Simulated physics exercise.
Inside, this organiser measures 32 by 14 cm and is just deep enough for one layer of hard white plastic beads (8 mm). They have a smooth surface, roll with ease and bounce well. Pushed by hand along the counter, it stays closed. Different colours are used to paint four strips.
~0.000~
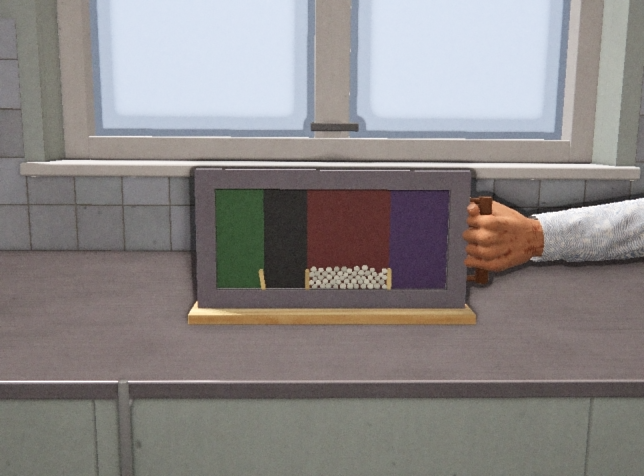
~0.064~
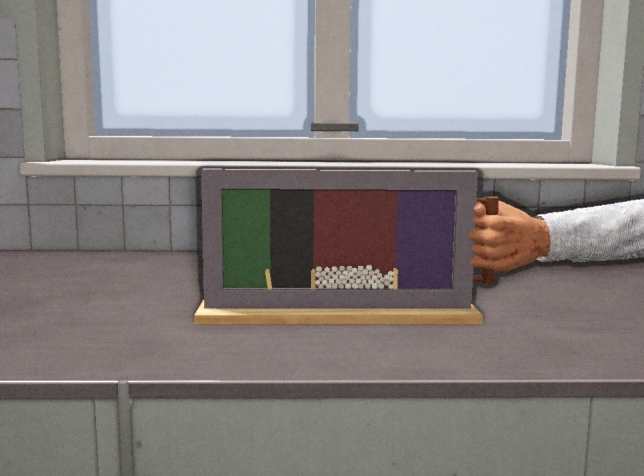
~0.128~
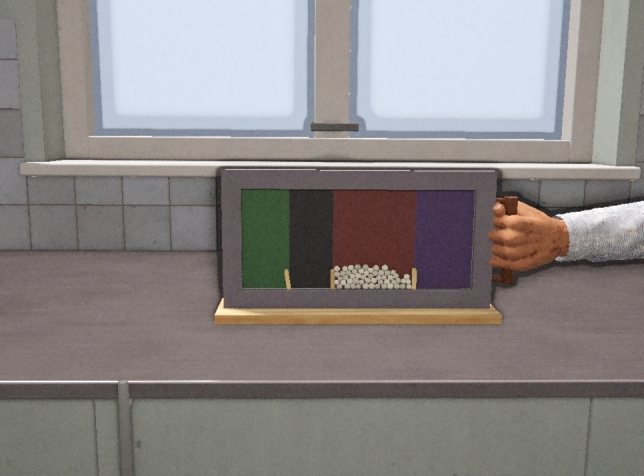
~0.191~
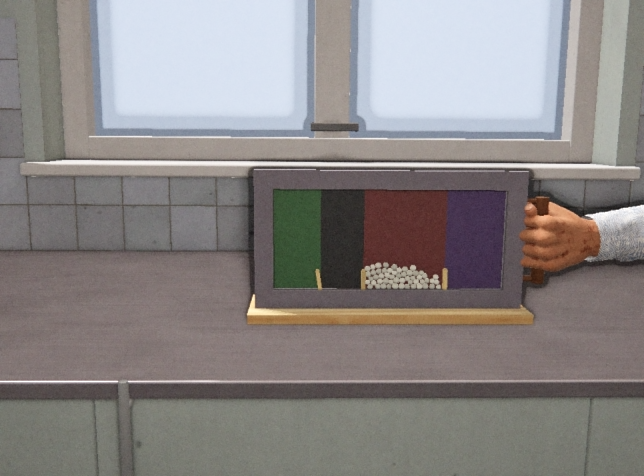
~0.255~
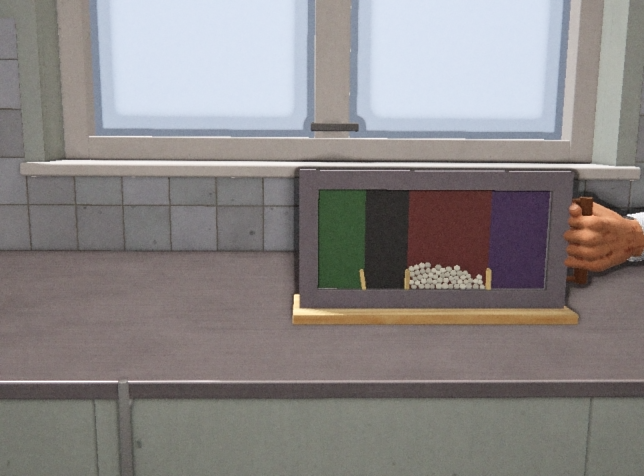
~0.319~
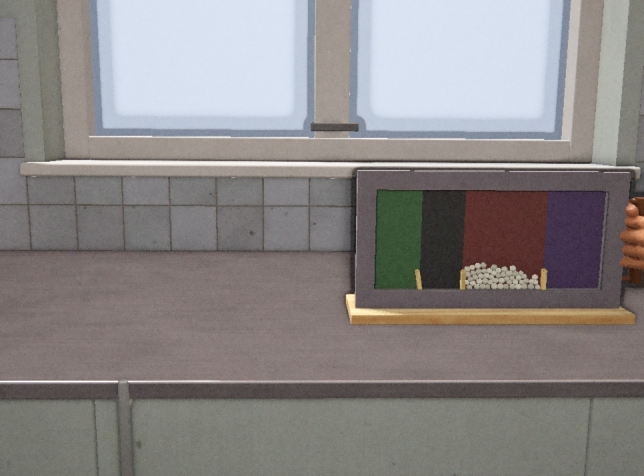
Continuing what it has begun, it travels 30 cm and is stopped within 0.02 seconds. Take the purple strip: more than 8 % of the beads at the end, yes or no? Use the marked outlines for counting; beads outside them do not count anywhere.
Reading for purple strip A: Above the bar.
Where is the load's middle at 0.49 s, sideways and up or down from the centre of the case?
Right: About 5 cm; below: About 4 cm.
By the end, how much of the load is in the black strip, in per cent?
Close to 0 per cent of the load rests there.
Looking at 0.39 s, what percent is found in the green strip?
I'd say close to 0 in a hundred.
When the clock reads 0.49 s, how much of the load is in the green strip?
It comes to close to 0 percent.
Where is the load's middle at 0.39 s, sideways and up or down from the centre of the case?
Roughly 2 centimetres to the right and 5 centimetres below.
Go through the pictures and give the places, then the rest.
In the first picture, at its start; about 50 beads; load centre (348, 278); top bead (365, 268); red (349, 204), purple (420, 205), green (240, 204), black (286, 204).
In the second picture, 1 cm to the right; load centre (353, 278); top bead (369, 268).
In the third picture, 4 cm to the right; load centre (370, 278); top bead (358, 267); wall ends (414, 270), (333, 271), (286, 272).
In the fourth picture, 8 cm to the right; load centre (399, 278); top bead (386, 265).
In the fifth picture, 14 cm to the right; load centre (443, 278); top bead (428, 265).
In the sixth picture, 22 cm to the right; load centre (499, 278); top bead (483, 265); red (507, 205), purple (576, 206), green (399, 205), black (444, 205).
By 0.39 s, it is 30 cm to the right; the beads' middle is 2 cm right of and 5 cm below the centre; red 100 %.
By 0.49 s, it is 30 cm to the right; the beads' middle is 5 cm right of and 4 cm below the centre; red 80 %, purple 20 %.
By 0.64 s, it is 30 cm to the right; the beads' middle is 6 cm right of and 6 cm below the centre; red 70 %, purple 30 %.
Settled by 1.3 s, it is 30 cm to the right; red 70 %, purple 30 %, green 0 %, black 0 %.
